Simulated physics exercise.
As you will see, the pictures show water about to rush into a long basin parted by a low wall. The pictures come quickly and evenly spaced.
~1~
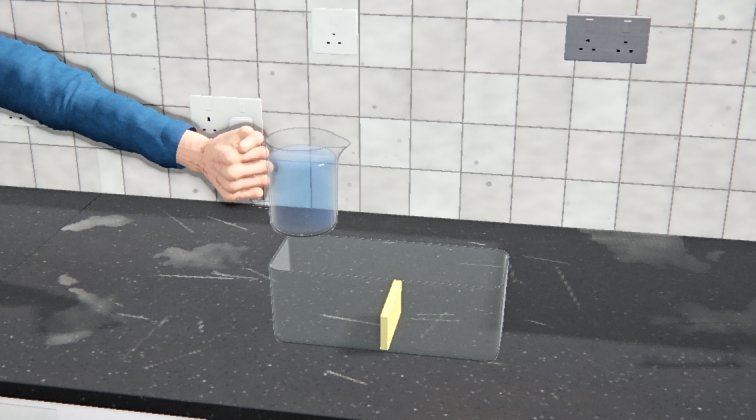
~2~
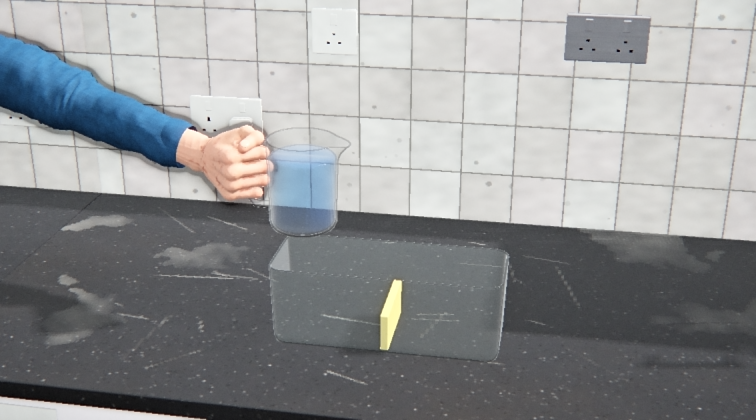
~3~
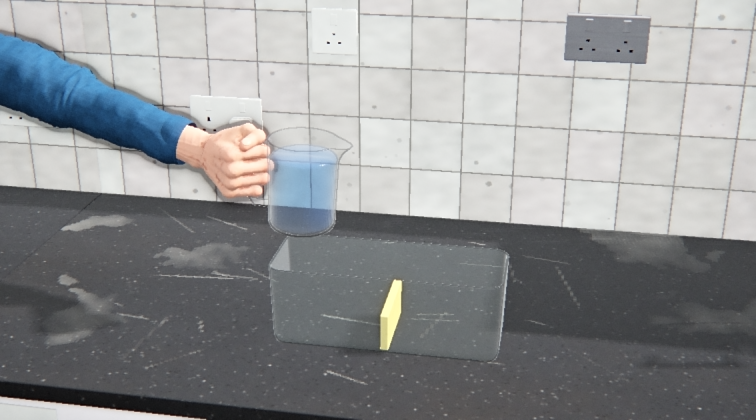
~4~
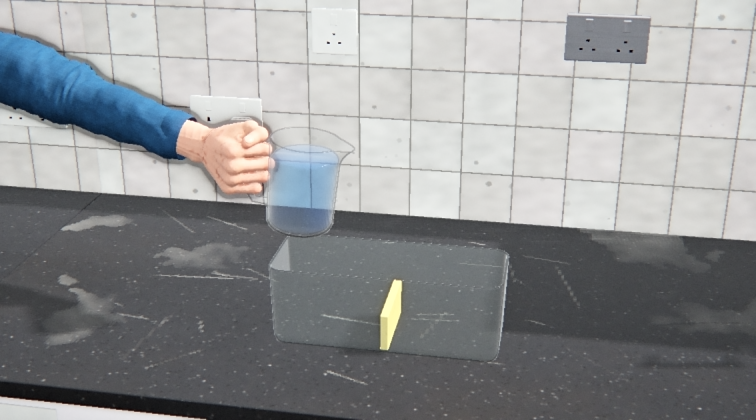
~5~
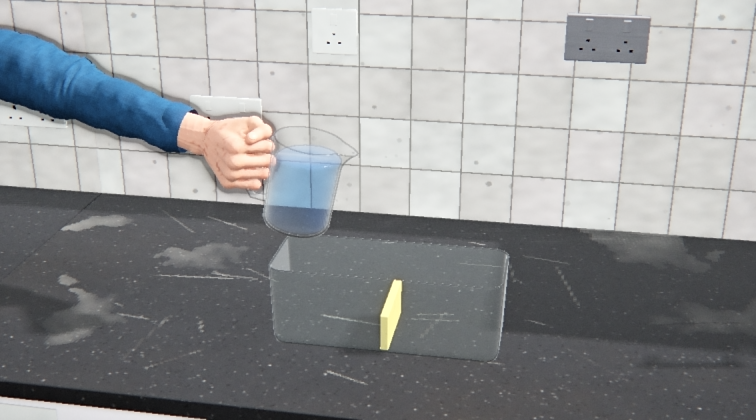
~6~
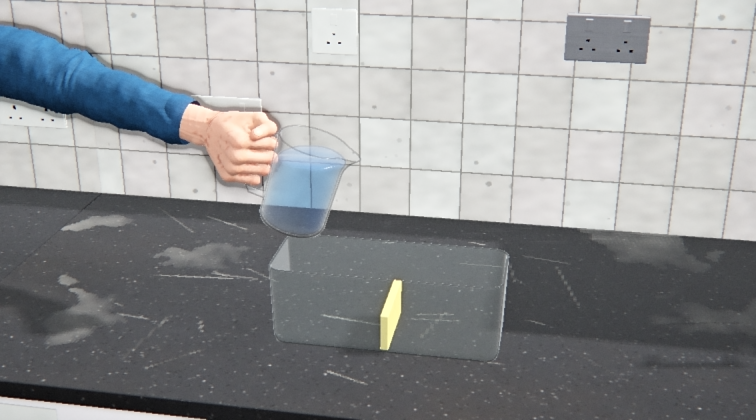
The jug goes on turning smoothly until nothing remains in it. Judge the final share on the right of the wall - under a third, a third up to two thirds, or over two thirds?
It is a third up to two thirds.
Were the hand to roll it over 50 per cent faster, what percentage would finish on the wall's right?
It comes to 25 per cent or so.
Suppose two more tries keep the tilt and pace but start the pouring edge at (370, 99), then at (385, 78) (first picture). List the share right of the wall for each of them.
Close to 90 % for the first start and close to 90 % for the second.
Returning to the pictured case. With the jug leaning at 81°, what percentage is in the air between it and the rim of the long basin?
I'd say some 15 per cent.
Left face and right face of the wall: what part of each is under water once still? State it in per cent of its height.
Levels: Left around 40 per cent, right around 30 per cent.
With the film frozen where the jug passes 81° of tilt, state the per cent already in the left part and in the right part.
Roughly 0 per cent on the left, roughly 5 per cent on the right.
A moment on, the jug is tipped on its side and 76 per cent is still to pour, 0 is left of the wall and 7 right of it.
Next, the jug is tipped right over and 19 per cent is still to pour, 32 is left of the wall and 36 right of it.
Then the jug is tipped right over and 1 per cent is still to pour, 58 is left of the wall and 40 right of it.
Later the jug is tipped right over and 0 per cent is still to pour, 59 is left of the wall and 40 right of it.
At rest 59 per cent lies left of the wall, 40 right of it and 1 outside.
